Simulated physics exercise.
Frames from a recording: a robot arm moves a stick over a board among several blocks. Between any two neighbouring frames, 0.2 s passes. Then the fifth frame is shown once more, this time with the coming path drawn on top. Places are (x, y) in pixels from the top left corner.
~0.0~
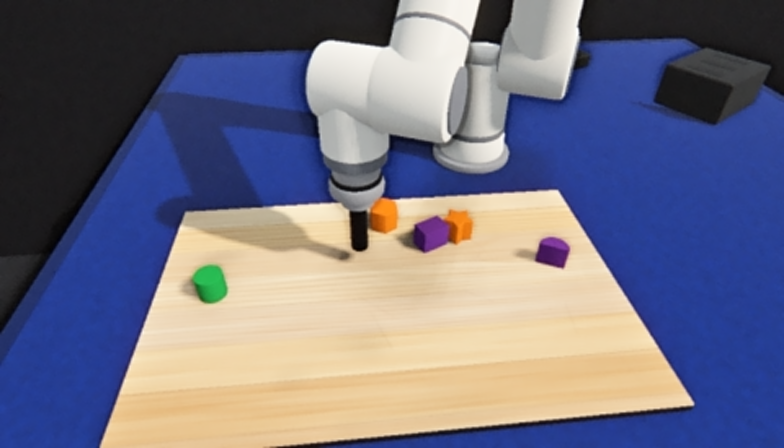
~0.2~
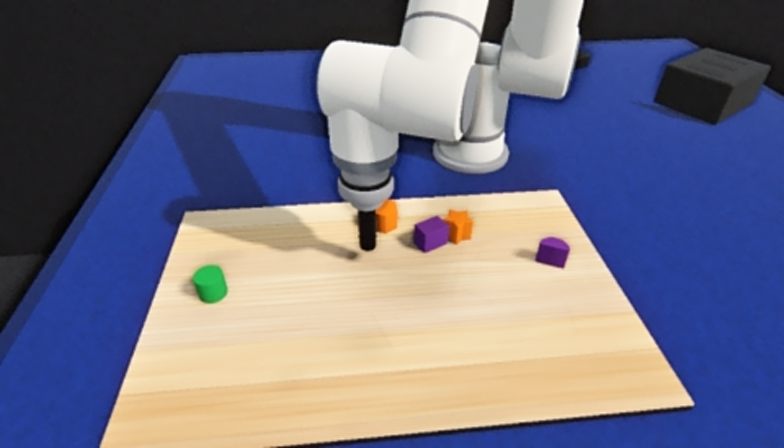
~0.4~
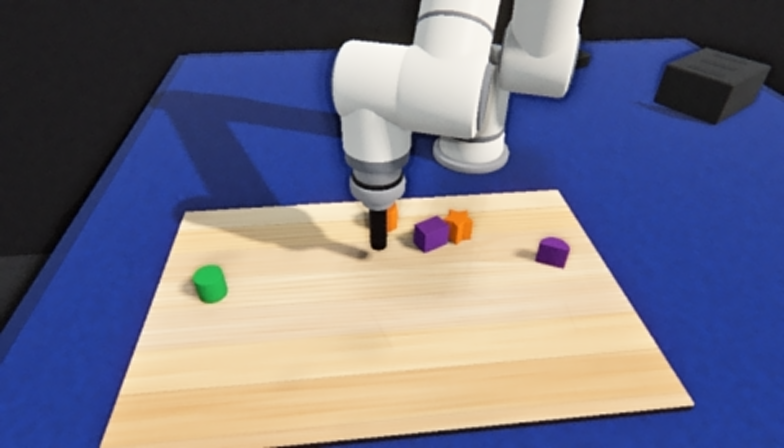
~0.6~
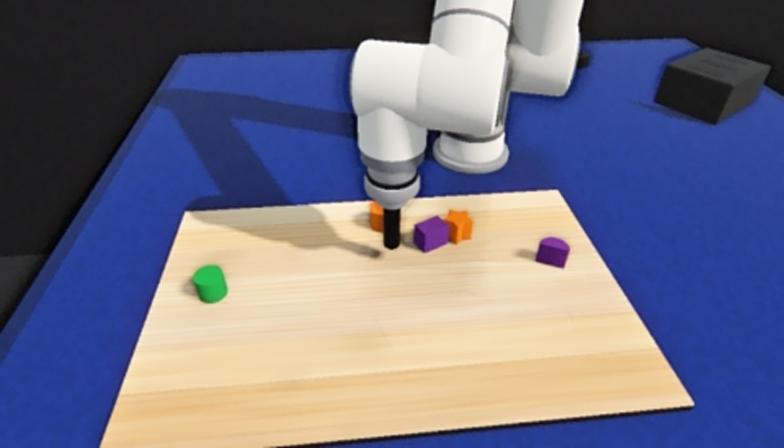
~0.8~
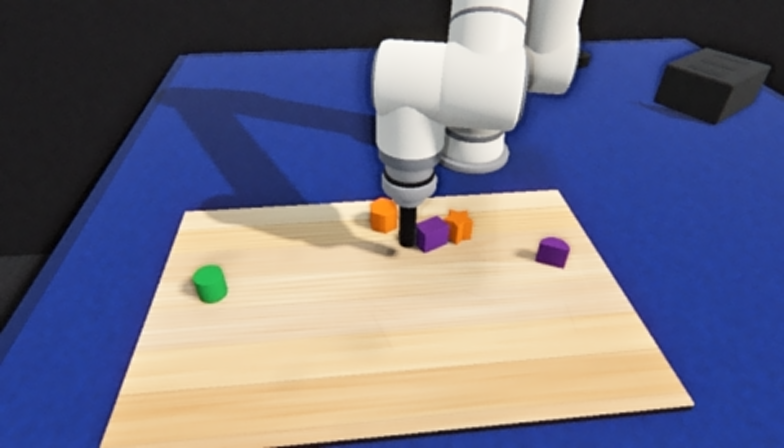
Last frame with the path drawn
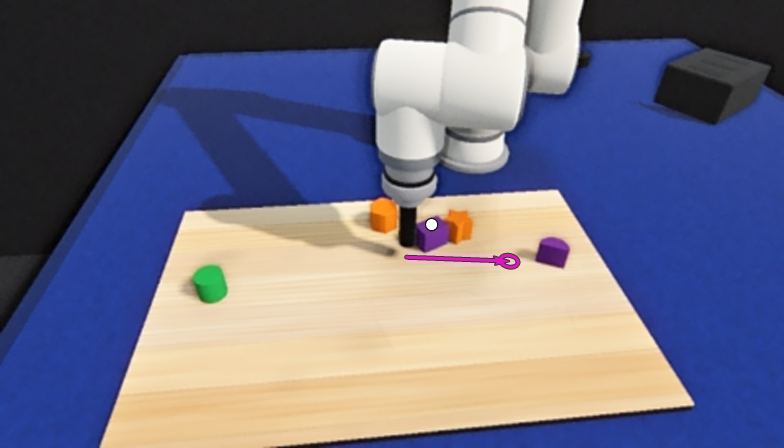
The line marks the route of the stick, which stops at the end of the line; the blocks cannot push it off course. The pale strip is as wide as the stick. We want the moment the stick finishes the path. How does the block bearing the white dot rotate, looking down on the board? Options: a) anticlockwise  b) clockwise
My pick is a.
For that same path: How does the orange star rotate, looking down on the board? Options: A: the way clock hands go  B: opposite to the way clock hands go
That would be A.
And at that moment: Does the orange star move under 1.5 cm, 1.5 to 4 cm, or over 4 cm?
Of the three bands, it's under 1.5 cm.
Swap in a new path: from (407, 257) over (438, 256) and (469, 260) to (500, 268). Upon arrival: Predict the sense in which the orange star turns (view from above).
The turn is clockwise.
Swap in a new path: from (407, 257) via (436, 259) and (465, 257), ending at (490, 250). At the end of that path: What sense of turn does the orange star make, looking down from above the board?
Short answer: Clockwise.
The line goes in a line from (407, 257) to (509, 261); the dot is on the purple rectangular block.
The first path, step by step. One third of the way, stick at (444, 245); purple rectangular block at (440, 224), turned 50° anticlockwise; orange star at (459, 214), turned 20° clockwise.
Two thirds of the way, stick at (478, 246); purple rectangular block at (441, 225), turned 55° anticlockwise; orange star at (459, 214), turned 25° clockwise.
At the end, stick at (512, 247); purple rectangular block at (441, 225), turned 55° anticlockwise; orange star at (459, 214), turned 25° clockwise; purple half-round block unmoved.
